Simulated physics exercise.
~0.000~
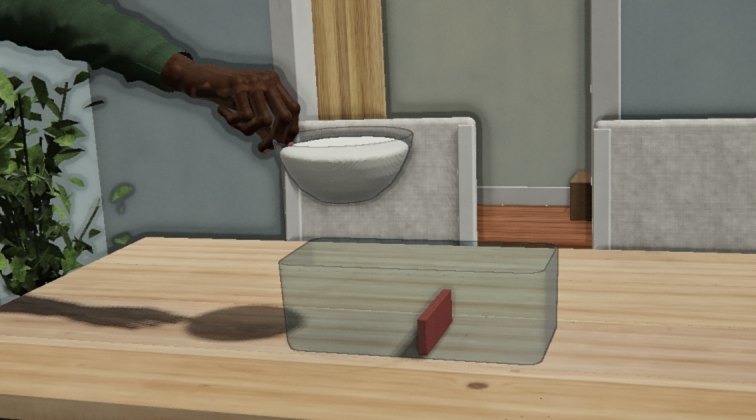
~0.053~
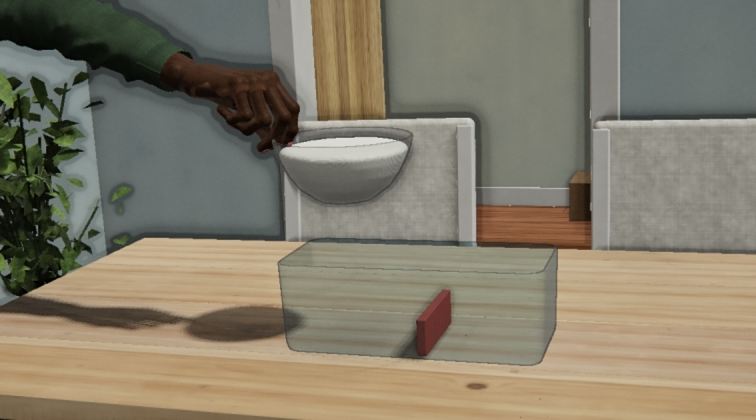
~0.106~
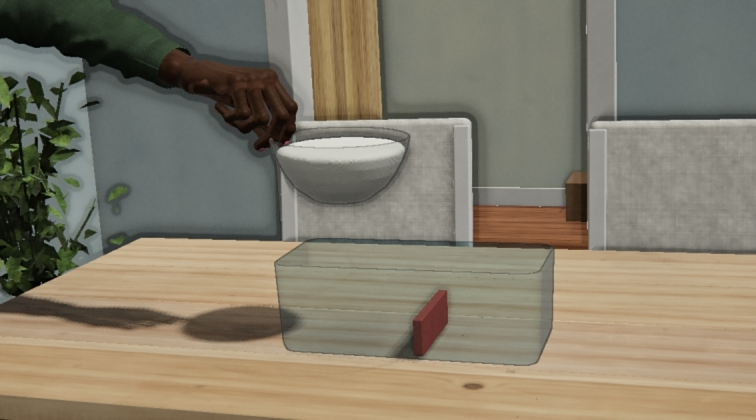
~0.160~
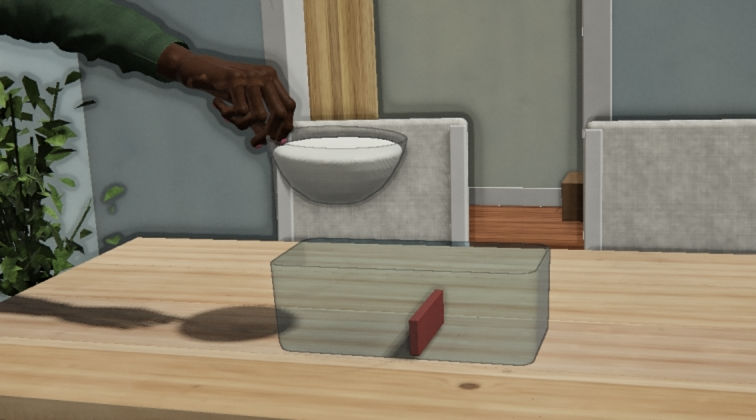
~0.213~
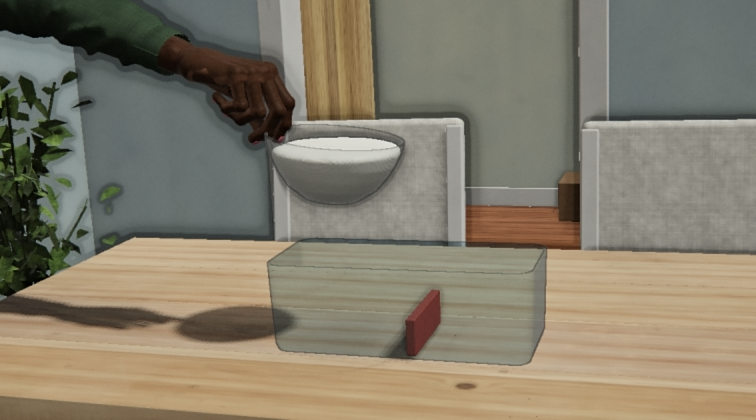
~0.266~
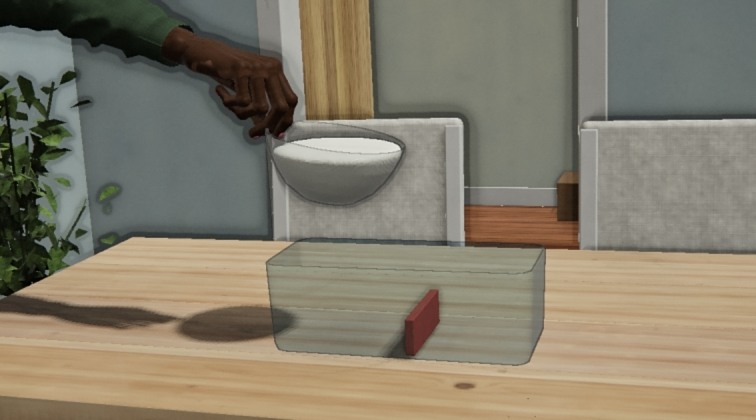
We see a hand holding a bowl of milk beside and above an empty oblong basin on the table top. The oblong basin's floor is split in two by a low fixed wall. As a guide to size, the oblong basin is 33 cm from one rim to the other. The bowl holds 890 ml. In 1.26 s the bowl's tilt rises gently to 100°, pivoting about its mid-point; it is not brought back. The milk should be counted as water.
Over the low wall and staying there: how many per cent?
77 out of 100.
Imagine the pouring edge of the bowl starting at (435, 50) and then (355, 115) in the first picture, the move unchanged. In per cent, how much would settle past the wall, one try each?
First 80, then 25 per cent.
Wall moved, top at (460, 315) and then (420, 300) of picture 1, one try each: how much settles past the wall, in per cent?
Respectively close to 50 and 85 %.
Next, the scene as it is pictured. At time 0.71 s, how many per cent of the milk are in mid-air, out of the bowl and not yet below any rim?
At that moment, about 30 percent.
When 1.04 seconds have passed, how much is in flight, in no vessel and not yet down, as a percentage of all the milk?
Something like 3 per cent is in the air then.
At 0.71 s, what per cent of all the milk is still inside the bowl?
Close to 44 percent of the liquid remains at that time.
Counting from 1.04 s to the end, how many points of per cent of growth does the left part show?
Close to 7% of the whole.
Then, 0.71 s in, the tilt is 60° and 45 per cent is still to pour, 1 is left of the wall and 25 right of it.
Then, 1.04 s in, the tilt is 93° and 1 per cent is still to pour, 15 is left of the wall and 80 right of it.
Then, 1.39 s in, the tilt is 100° and 0 per cent is still to pour, 21 is left of the wall and 78 right of it.
Then, 1.76 s in, the tilt is 100° and 0 per cent is still to pour, 23 is left of the wall and 77 right of it.
Finally, 23 per cent lies left of the wall, 77 right of it and 1 outside.
